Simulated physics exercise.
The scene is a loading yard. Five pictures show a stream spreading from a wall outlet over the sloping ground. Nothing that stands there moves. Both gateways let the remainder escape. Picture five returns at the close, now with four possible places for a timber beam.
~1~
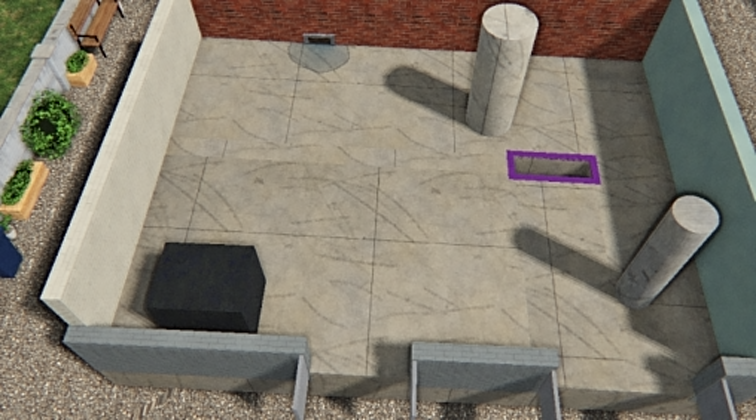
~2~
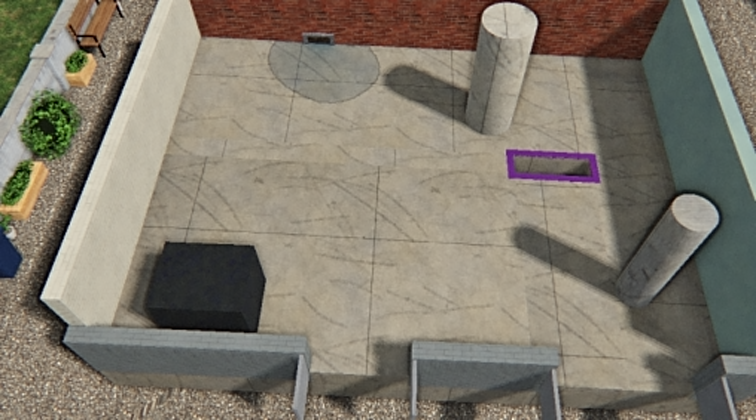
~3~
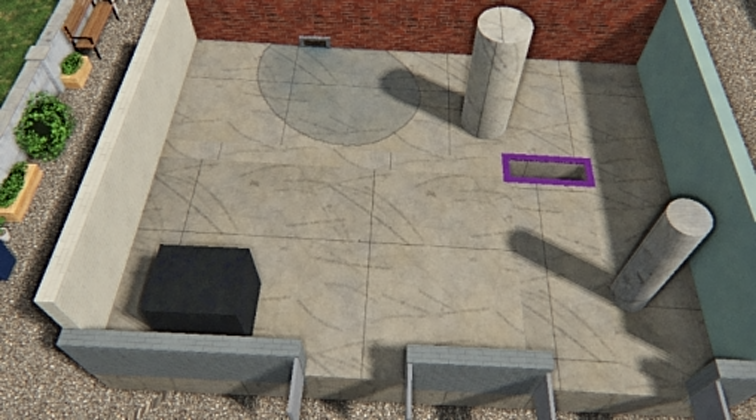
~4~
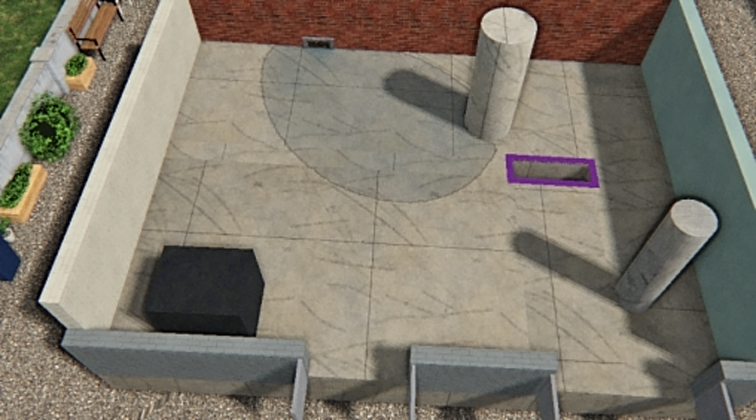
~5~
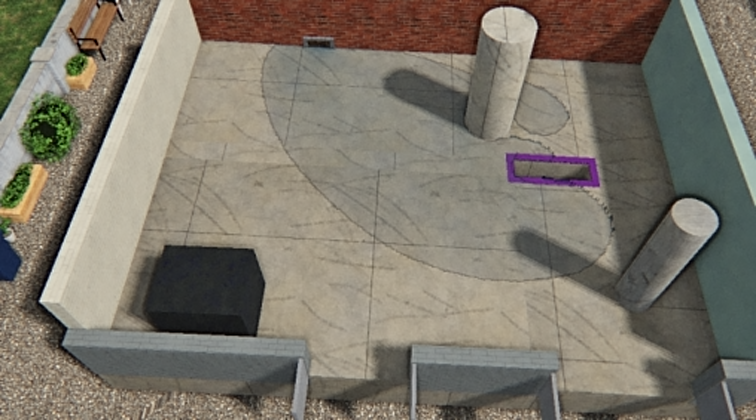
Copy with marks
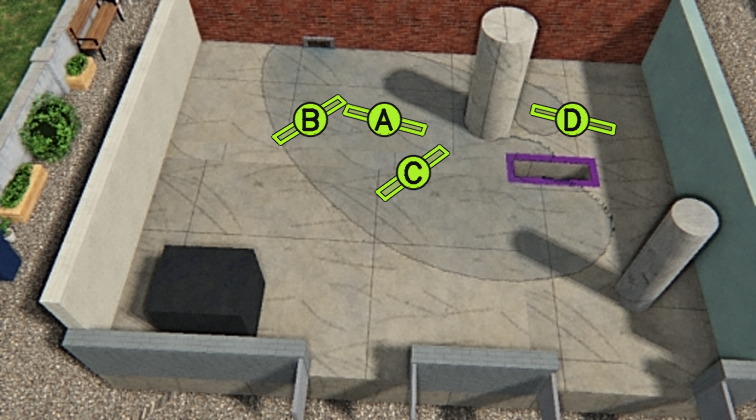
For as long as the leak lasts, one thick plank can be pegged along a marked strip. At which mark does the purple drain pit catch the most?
C.
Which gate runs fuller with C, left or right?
The right gate.
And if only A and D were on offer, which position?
The answer is D.
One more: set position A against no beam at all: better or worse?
Worse.
On the marked copy, A from (346, 109) to (423, 130); B from (277, 139) to (341, 99); C from (381, 195) to (443, 150); D from (533, 109) to (613, 129).
With A, about 16 % of the stream goes into the purple drain pit, about 83 % out by the gates.
With B, about 20 % of the stream goes into the purple drain pit, about 78 % out by the gates.
With C, about 34 % of the stream goes into the purple drain pit, about 64 % out by the gates.
With D, about 23 % of the stream goes into the purple drain pit, about 74 % out by the gates.
